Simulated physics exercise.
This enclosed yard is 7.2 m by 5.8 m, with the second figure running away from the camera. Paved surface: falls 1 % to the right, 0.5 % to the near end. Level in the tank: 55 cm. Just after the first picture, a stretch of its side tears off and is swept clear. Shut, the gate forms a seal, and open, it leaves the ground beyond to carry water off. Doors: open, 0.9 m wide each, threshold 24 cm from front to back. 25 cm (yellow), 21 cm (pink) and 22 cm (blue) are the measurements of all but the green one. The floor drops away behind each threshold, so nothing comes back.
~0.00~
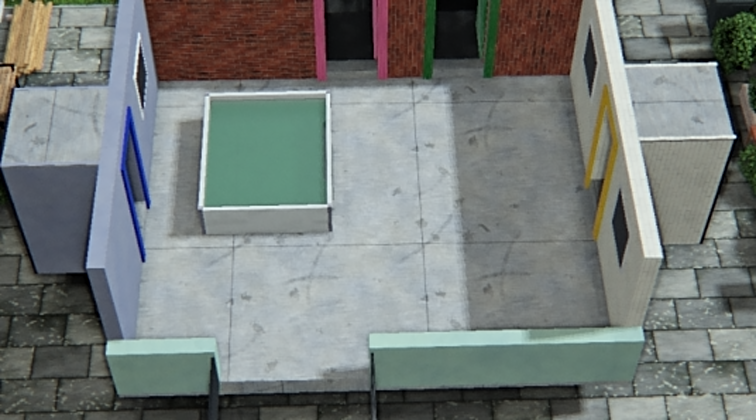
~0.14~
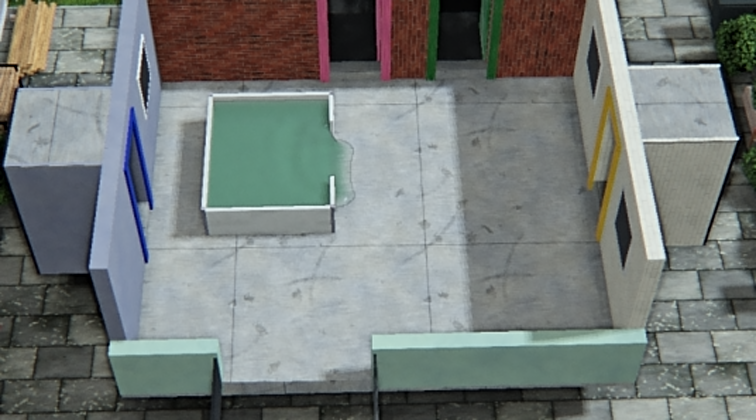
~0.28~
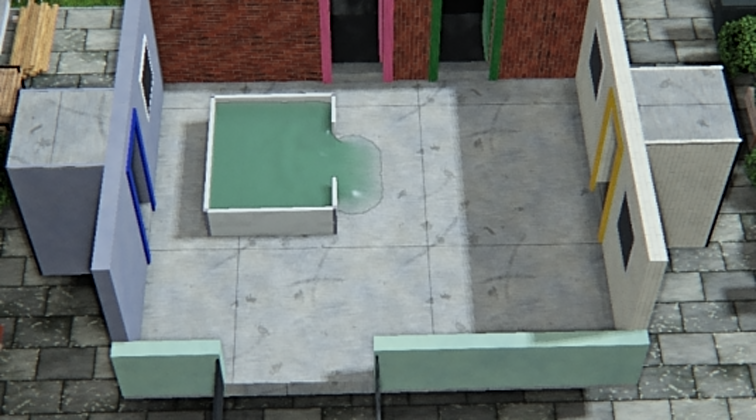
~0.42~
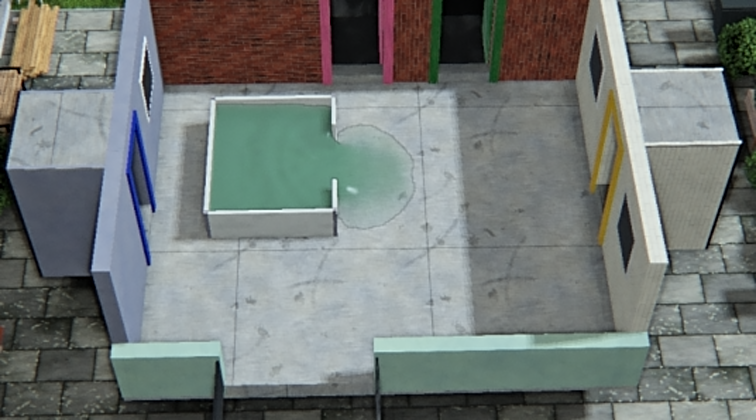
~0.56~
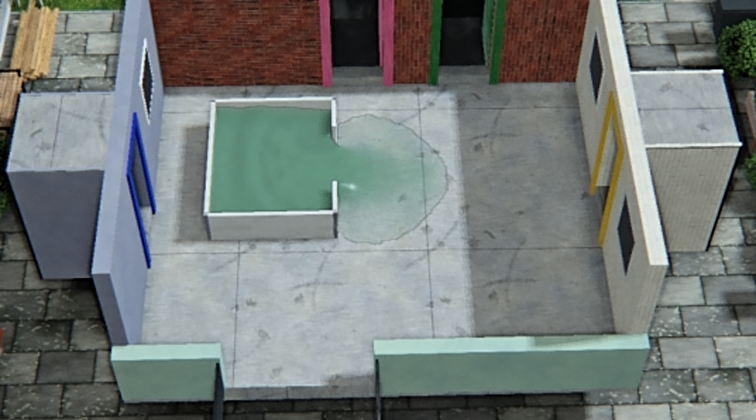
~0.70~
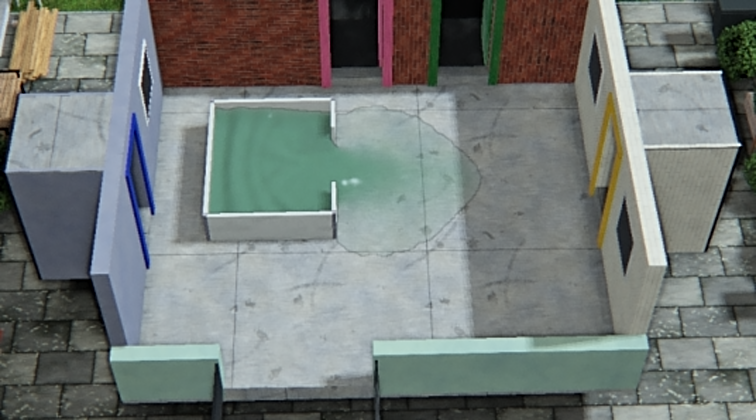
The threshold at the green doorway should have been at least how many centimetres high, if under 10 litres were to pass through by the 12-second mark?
At least some 10 cm.
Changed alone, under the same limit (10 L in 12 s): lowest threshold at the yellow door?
For yellow, a step near 18 cm.
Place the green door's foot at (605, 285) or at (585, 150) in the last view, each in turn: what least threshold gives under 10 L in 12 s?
14.0 and 19 cm.
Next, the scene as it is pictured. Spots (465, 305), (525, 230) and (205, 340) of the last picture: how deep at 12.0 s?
I'd read roughly 7, 8 and 8 cm there.
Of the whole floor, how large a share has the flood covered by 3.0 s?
Some 50 per cent is wet.
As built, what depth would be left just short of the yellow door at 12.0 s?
About 10.0 centimetres deep.
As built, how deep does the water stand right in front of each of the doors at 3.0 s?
In cm: Yellow 21, green 9, pink 1, blue 0.
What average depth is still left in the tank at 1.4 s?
About 39 cm.
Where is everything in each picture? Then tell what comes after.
In the first picture, still water, 55 cm deep, in the tank at (267, 152); the green door at (461, 36) is dry.
In the second picture, the gap is at (331, 165), the front 0.3 m out at (348, 200); the back of the tank holds 55 cm.
In the third picture, the front is at (376, 198), 0.7 m from the gap at (333, 168); 0.9 m2 of floor is wet, 55 cm left at the back.
In the fourth picture, the front is at (408, 191), 1.2 m from the gap at (333, 170); 1.9 m2 of floor is wet, 55 cm left at the back.
In the fifth picture, the front is at (441, 189), 1.8 m from the gap at (333, 172); 3.1 m2 of floor is wet, 54 cm left at the back.
In the sixth picture, water pours out at (332, 172) and has run 2.4 m, to (476, 181); about 5 cm deep outside, 48 cm at the back; 1.3 m in a straight line remain to the green door at (465, 44).
After 1.4 s water covers 30 % of the floor, deepest (32 cm) near (342, 183); it has not reached the green door.
After 3.0 s water covers 50 % of the floor, deepest (29 cm) near (567, 92); 9 cm at the green door, 0 litres in over its 20 cm threshold.
After 12.0 s water covers 95 % of the floor, deepest (12 cm) near (597, 367); 5 cm at the green door, 0 litres in over its 20 cm threshold.
At the green door as built, the water arrived by 1.6 s and peaked near 13 cm at 4.6 s.
With a threshold of 8 cm, 31 litres would have come in within the 12 s; with 11 cm, 5 litres. So under 10 litres takes about 10 cm.
